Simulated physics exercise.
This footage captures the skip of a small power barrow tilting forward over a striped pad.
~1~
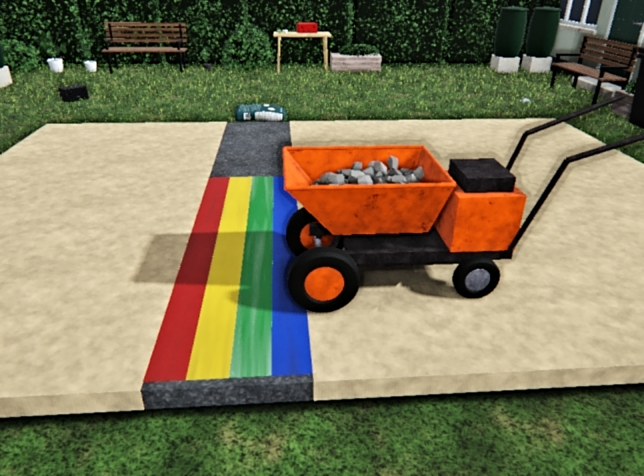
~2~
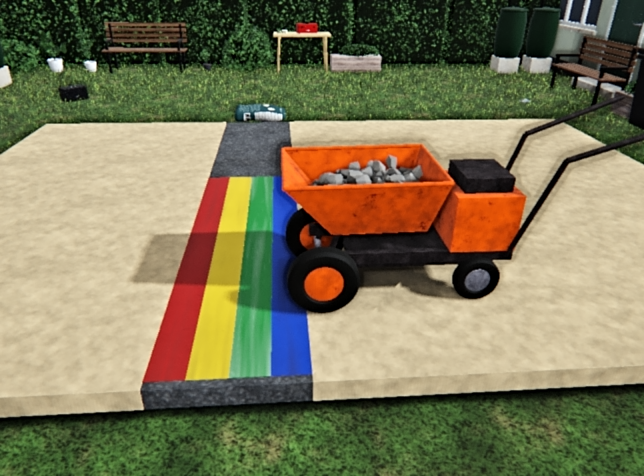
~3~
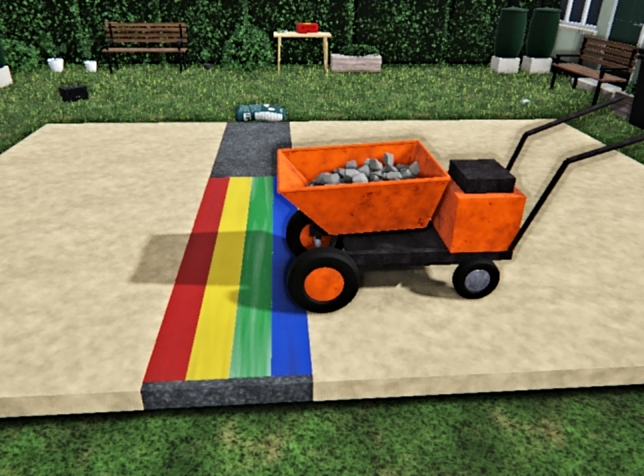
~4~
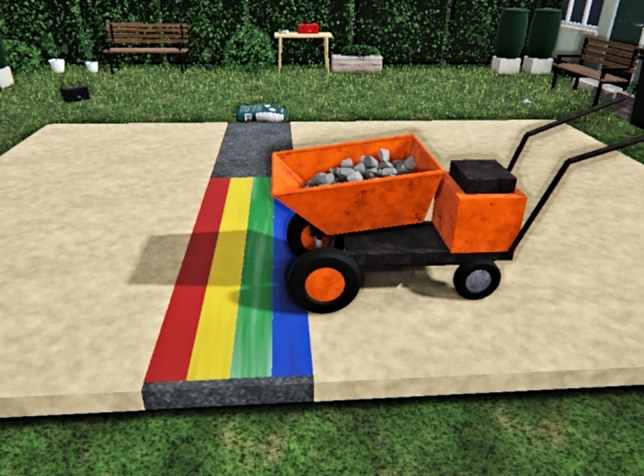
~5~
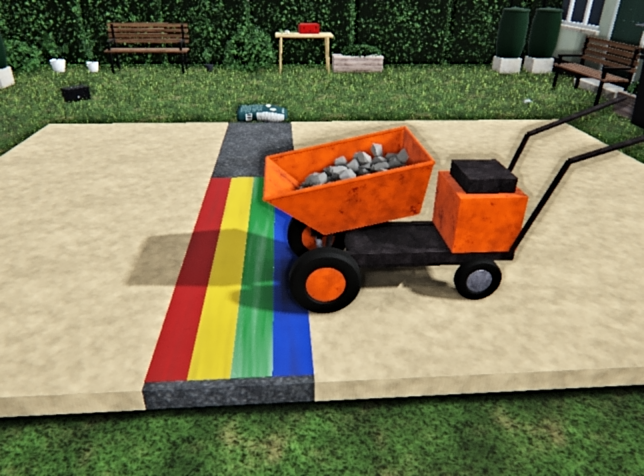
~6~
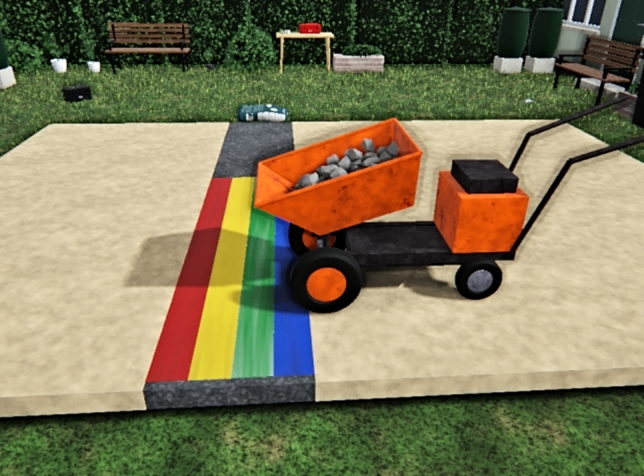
We see an orange power barrow loaded with broken grey stones beside red, yellow, green and blue strips; its skip sits level at first, then gradually tilts forward to the left while the wheels stay in place.
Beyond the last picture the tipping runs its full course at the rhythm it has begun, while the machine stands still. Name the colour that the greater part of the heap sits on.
Red.
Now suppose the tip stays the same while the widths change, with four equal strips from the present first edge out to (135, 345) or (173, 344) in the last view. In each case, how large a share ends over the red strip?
In turn 30 and 40 in a hundred.
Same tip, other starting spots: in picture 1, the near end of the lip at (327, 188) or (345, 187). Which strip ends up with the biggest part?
Well, from the first place it would be yellow, and from the second the green strip.
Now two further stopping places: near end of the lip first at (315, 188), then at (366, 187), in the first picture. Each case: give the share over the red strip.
Close to 30 in a hundred, and close to 10 in a hundred.
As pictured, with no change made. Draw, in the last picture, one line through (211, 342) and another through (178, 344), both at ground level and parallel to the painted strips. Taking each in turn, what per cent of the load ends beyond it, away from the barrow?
The first gives 80 %, the second 40 %.
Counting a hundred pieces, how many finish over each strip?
The blue strip takes 0 per cent, the green strip 0, the yellow strip 20 and the red strip 35.
Soon after the last picture, skip tipped steeply; all in the skip.
A little later, skip tipped steeply; nearly all in the skip; a stray few over the yellow strip; a small part over the red strip; a stray few off the paint.
Later still, skip tipped right over; about a quarter in the skip; a small part over the yellow strip; about a third over the red strip; about a quarter off the paint.
At rest, skip tipped right over; about a quarter in the skip; none over the blue strip; none over the green strip; about a quarter over the yellow strip; about a third over the red strip; about a quarter off the paint.
